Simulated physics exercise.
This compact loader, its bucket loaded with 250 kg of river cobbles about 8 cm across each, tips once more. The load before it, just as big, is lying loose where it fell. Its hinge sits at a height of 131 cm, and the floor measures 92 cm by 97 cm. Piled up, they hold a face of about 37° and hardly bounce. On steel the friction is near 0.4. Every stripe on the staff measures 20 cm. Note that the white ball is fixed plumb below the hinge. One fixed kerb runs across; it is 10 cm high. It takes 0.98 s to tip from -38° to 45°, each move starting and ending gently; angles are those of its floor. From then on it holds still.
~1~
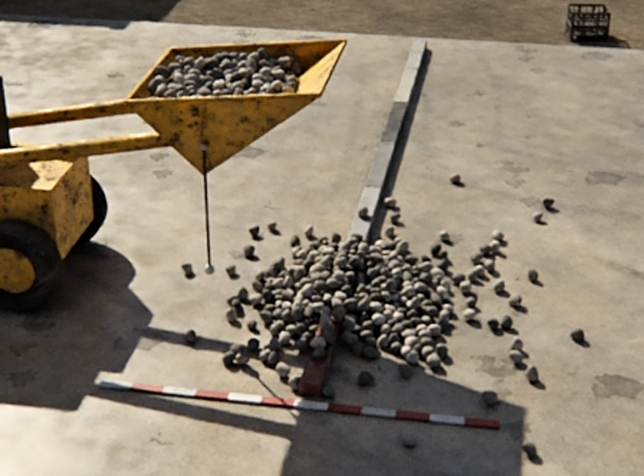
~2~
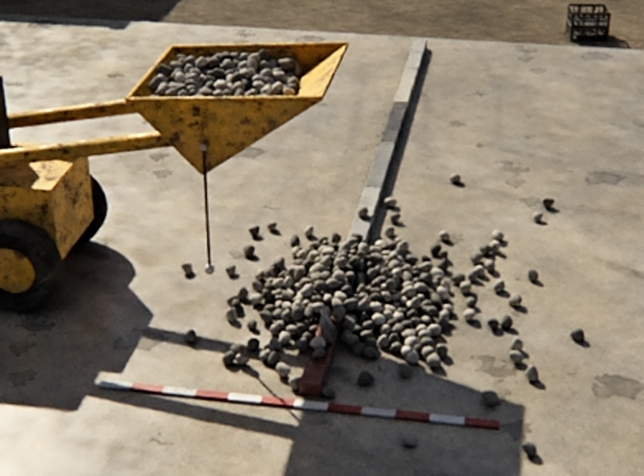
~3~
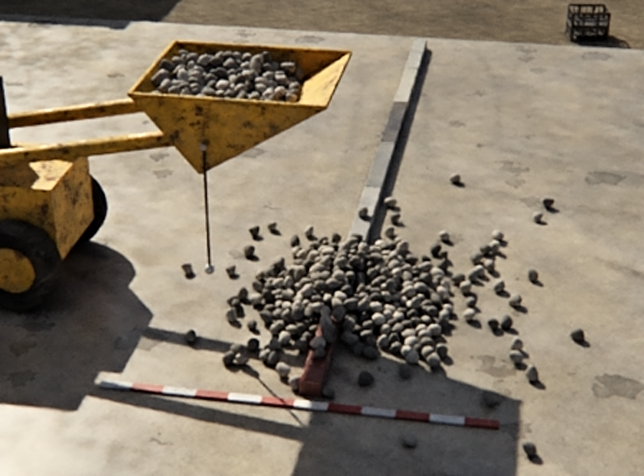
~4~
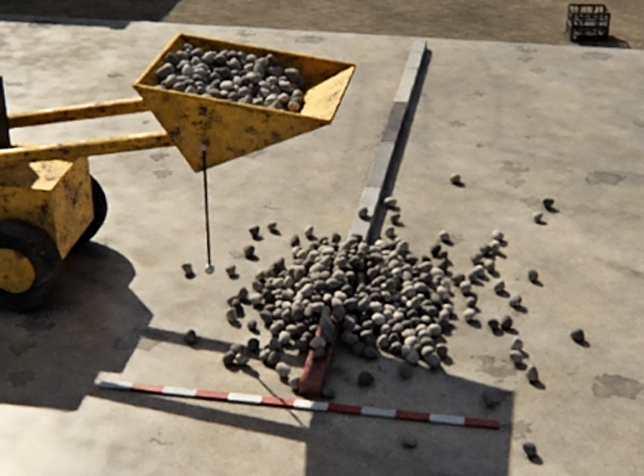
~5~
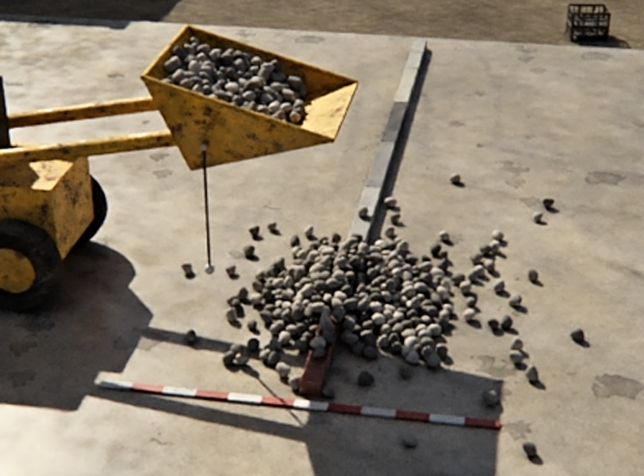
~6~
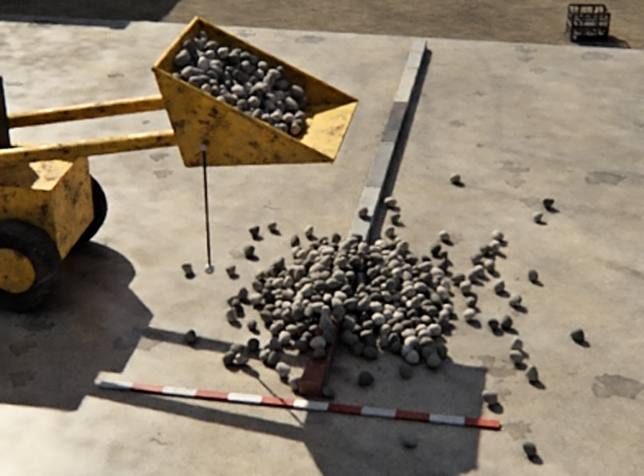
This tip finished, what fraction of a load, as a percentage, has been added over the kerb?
About 75 per cent of a load.
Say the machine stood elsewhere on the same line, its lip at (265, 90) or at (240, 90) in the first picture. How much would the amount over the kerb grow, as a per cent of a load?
Some 20 percent, and then 5 percent.
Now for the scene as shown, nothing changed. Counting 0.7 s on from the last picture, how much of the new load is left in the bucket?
That works out to about 60 %.
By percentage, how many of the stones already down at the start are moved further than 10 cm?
I'd say roughly 20 per cent of them.
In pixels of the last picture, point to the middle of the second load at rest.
I'd say close to (382, 291).
Then, 0.3 s after the last picture the floor is at 33°; in per cent of one load, 100 in the bucket, 48 on this side of the kerb, 52 over the kerb; the foremost stones are at (537, 311).
Then, 0.7 s after the last picture the floor is at 45°; in per cent of one load, 62 in the bucket, 86 on this side of the kerb, 52 over the kerb; the foremost stones are at (537, 311).
Then, 1.0 s after the last picture the floor is at 45°; in per cent of one load, 4 in the bucket, 94 on this side of the kerb, 102 over the kerb; the foremost stones are at (537, 311).
Then, 3.5 s after the last picture the floor is at 45°; in per cent of one load, 0 in the bucket, 73 on this side of the kerb, 127 over the kerb; the foremost stones are at (570, 308). Net gain over the kerb, 75.
